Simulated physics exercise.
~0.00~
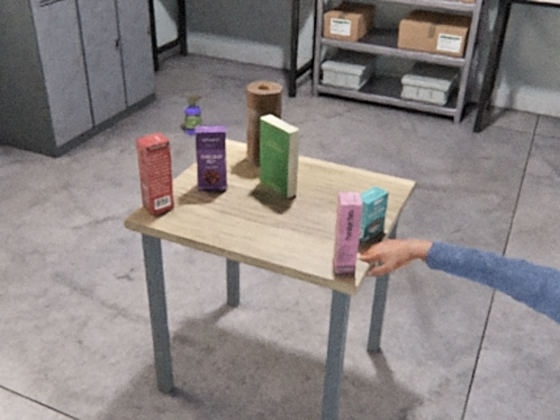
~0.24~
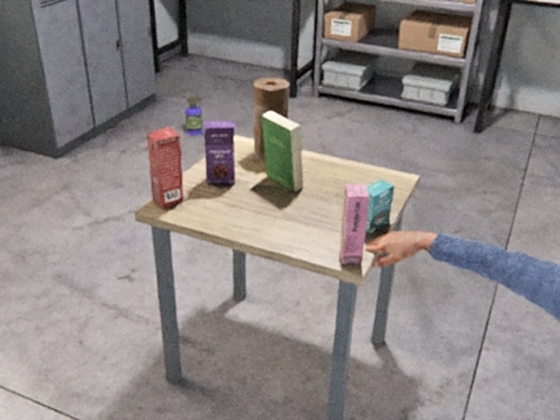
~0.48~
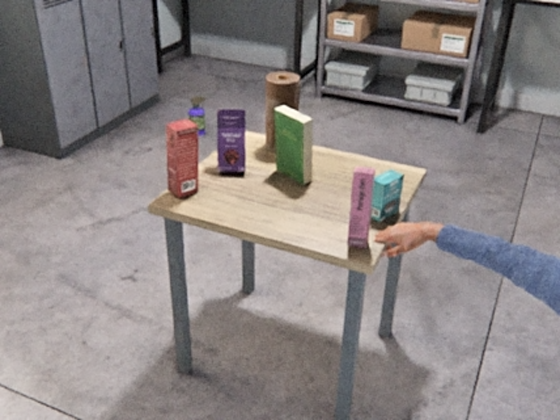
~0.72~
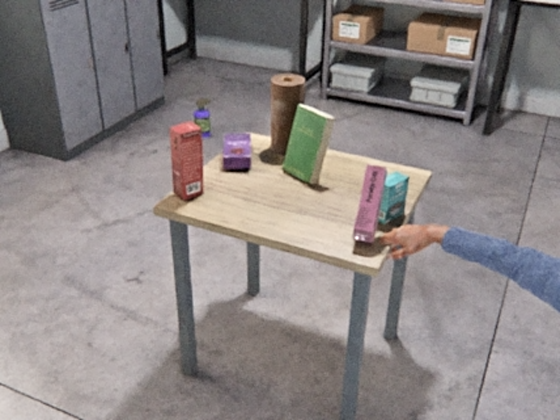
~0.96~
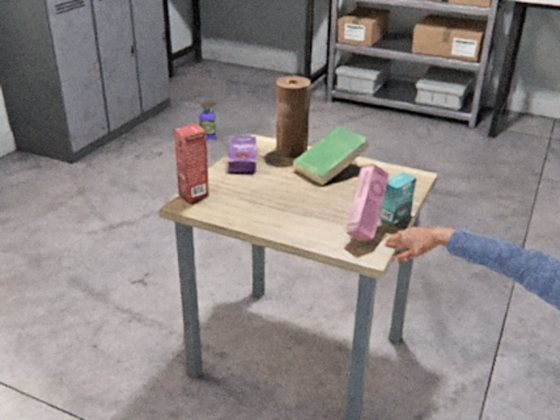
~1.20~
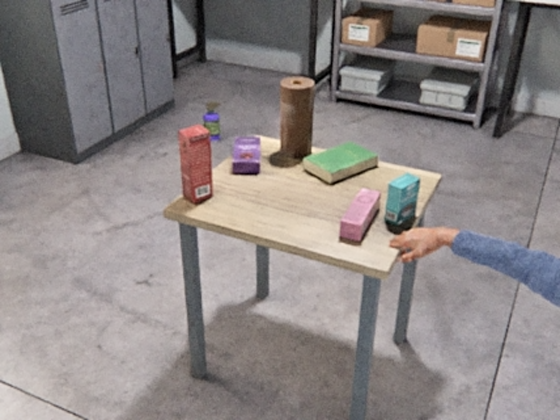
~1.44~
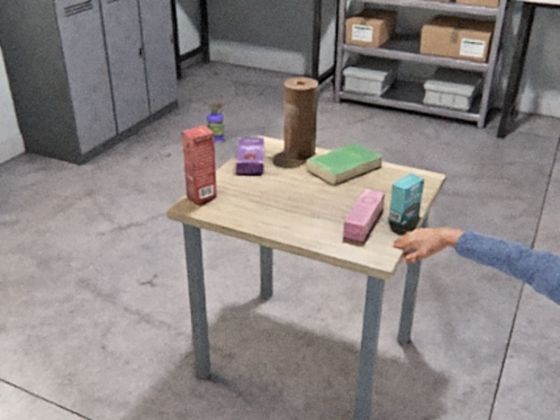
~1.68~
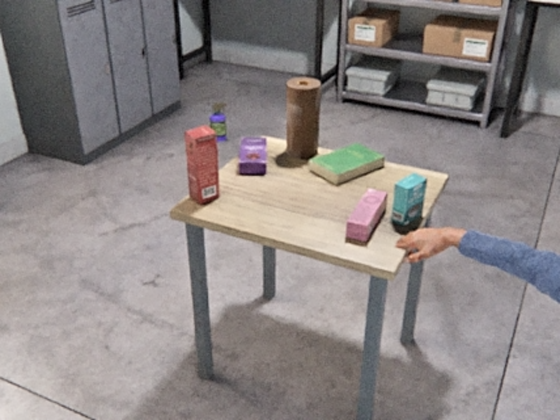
In a storage room, a table shifting beside a hand as purple, green and pink items topple, three others staying upright.
